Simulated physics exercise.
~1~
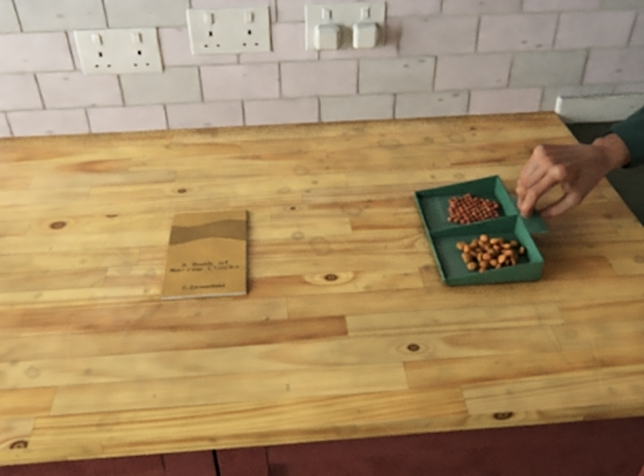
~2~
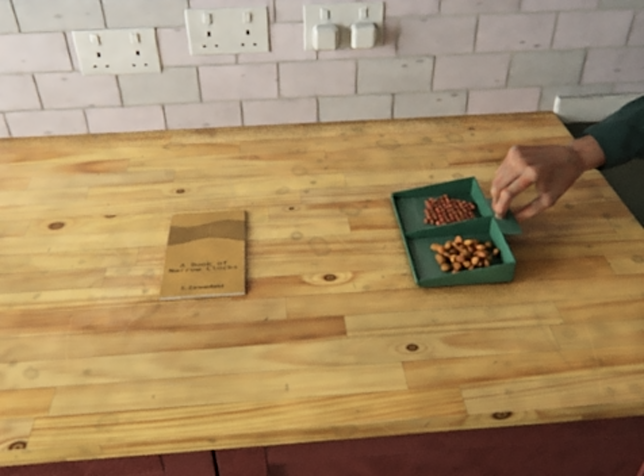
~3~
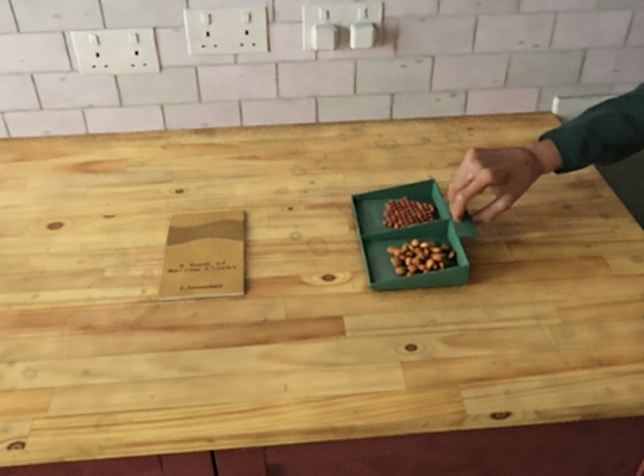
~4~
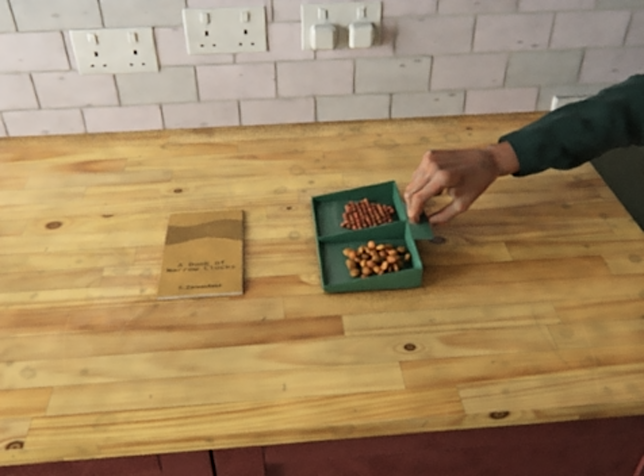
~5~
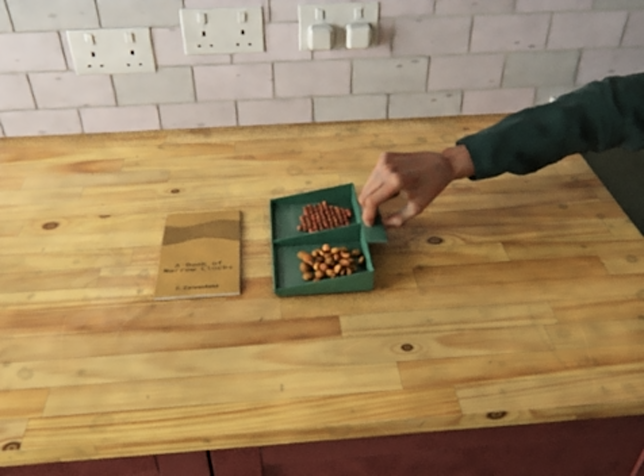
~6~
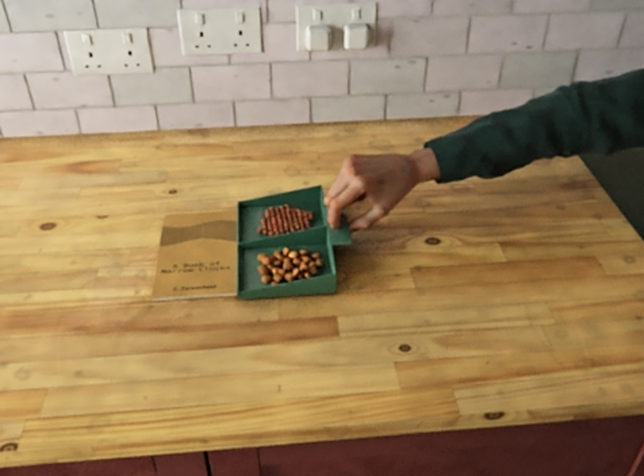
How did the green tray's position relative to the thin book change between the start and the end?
At the start the tray sat well off to the right of the book with a wide stretch of bare worktop between them. By the end it was farther left, up against the book's right edge.
